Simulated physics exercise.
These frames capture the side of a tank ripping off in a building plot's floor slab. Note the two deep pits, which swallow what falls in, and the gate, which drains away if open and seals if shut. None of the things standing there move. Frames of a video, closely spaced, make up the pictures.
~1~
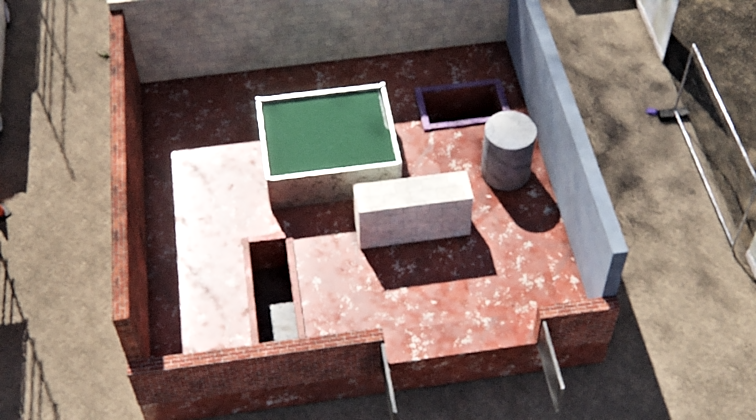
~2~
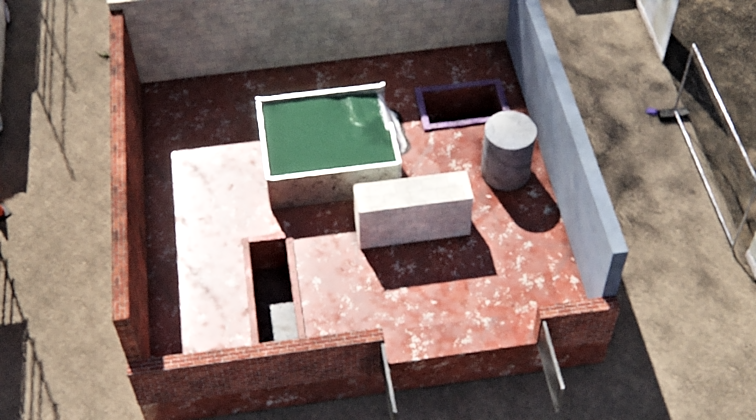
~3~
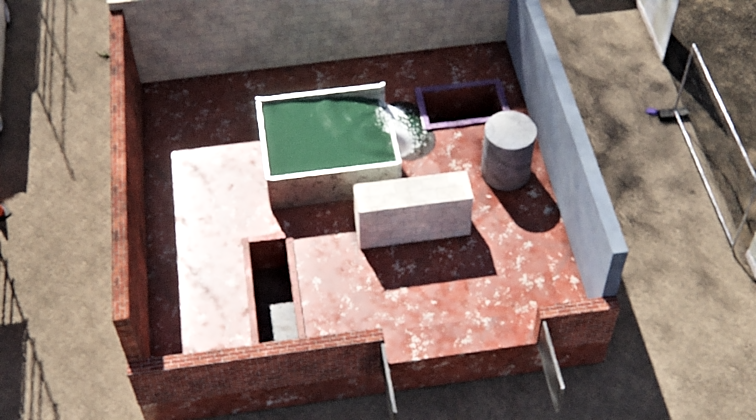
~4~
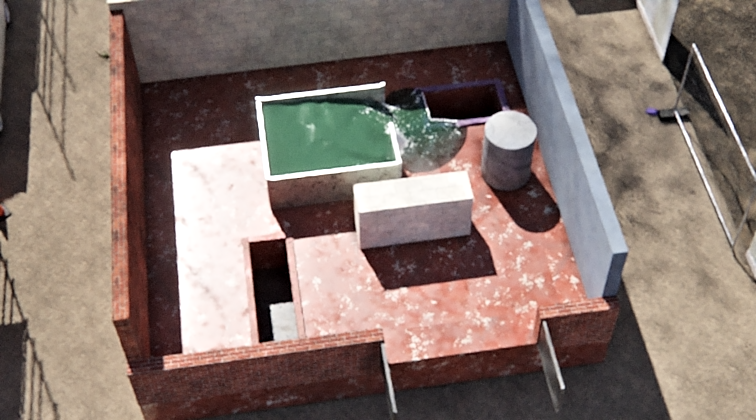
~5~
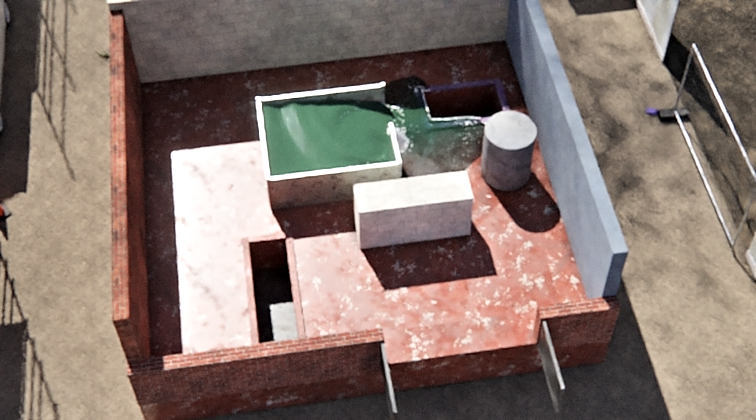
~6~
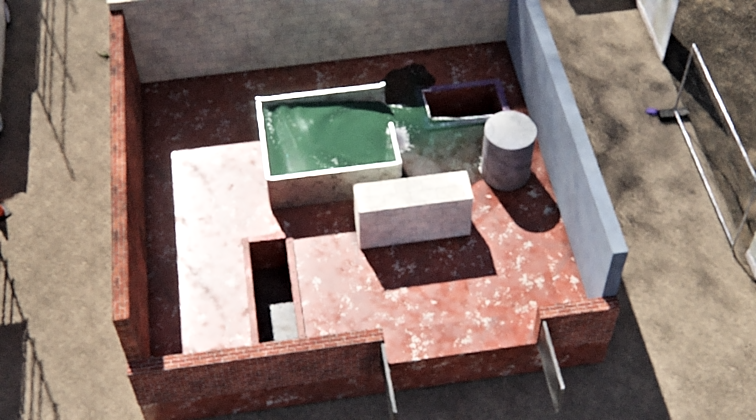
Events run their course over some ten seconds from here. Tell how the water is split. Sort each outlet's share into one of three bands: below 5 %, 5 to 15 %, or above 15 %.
Shares: The gate gets 5 to 15 %; the red pit gets below 5 %; the purple pit gets above 15 %.
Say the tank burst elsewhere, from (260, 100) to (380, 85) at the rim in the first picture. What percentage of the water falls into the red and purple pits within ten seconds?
Estimates in per cent: Red 8, purple 15.
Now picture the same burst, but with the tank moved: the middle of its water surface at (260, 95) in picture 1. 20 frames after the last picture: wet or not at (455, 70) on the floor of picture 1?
Soaked.
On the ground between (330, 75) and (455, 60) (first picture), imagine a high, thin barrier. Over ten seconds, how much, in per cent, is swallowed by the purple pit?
Share for purple - 45 in a hundred.
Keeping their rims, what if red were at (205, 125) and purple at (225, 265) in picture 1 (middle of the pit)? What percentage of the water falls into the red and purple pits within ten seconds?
The red pit takes around 15 percent, while the purple pit takes around 0 percent.
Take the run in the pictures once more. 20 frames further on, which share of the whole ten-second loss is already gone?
Working it through, I arrive at 50 per cent.
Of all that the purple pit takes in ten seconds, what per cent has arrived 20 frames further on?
My guess is about 60 %.
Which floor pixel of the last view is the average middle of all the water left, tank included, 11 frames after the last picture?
The water centres close to (372, 150).
A moment on, water covers 15 % of the floor; the gate 0 %, the red pit 0 %, the purple pit 10 %.
Next, water covers 25 % of the floor; the gate 0 %, the red pit 0 %, the purple pit 17 %.
Then, water covers 30 % of the floor; the gate 0 %, the red pit 0 %, the purple pit 25 %.
Later, water covers 50 % of the floor; the gate 3 %, the red pit 0 %, the purple pit 35 %.
In the end, water covers 70 % of the floor; the gate 7 %, the red pit 0 %, the purple pit 41 %.
